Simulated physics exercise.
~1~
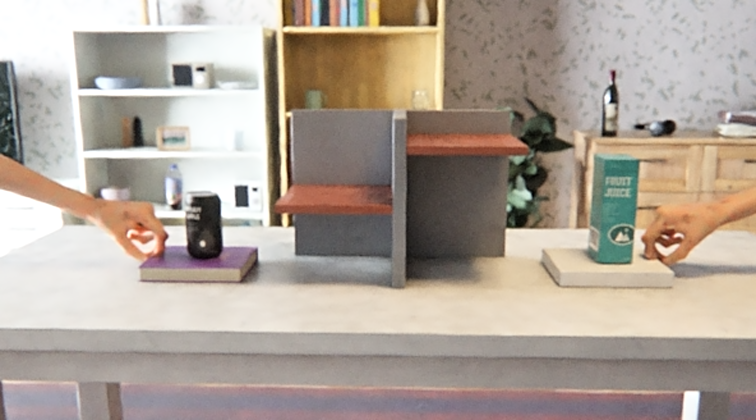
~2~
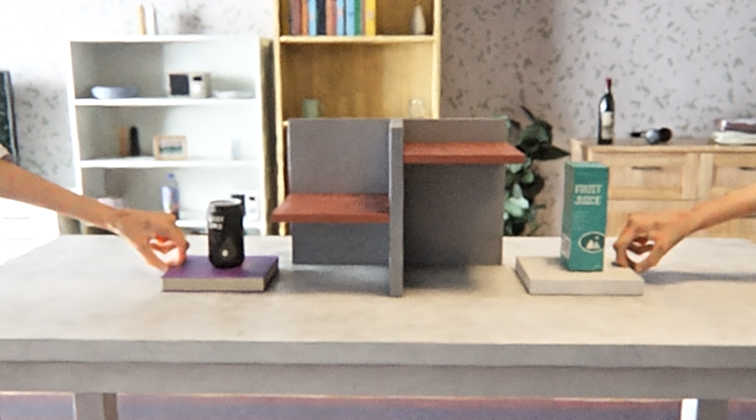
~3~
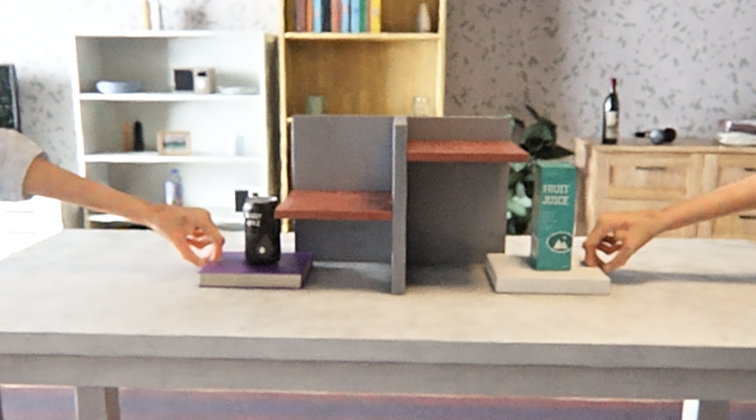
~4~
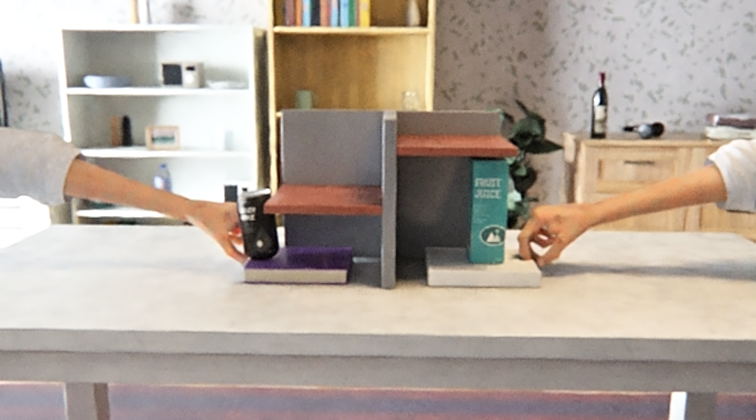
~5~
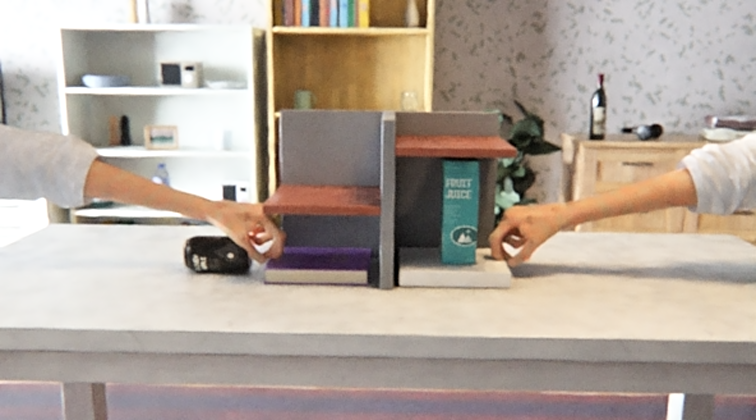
Two hands sliding a purple book and white tray beneath red shelves, the turquoise carton passing under while the black can topples.
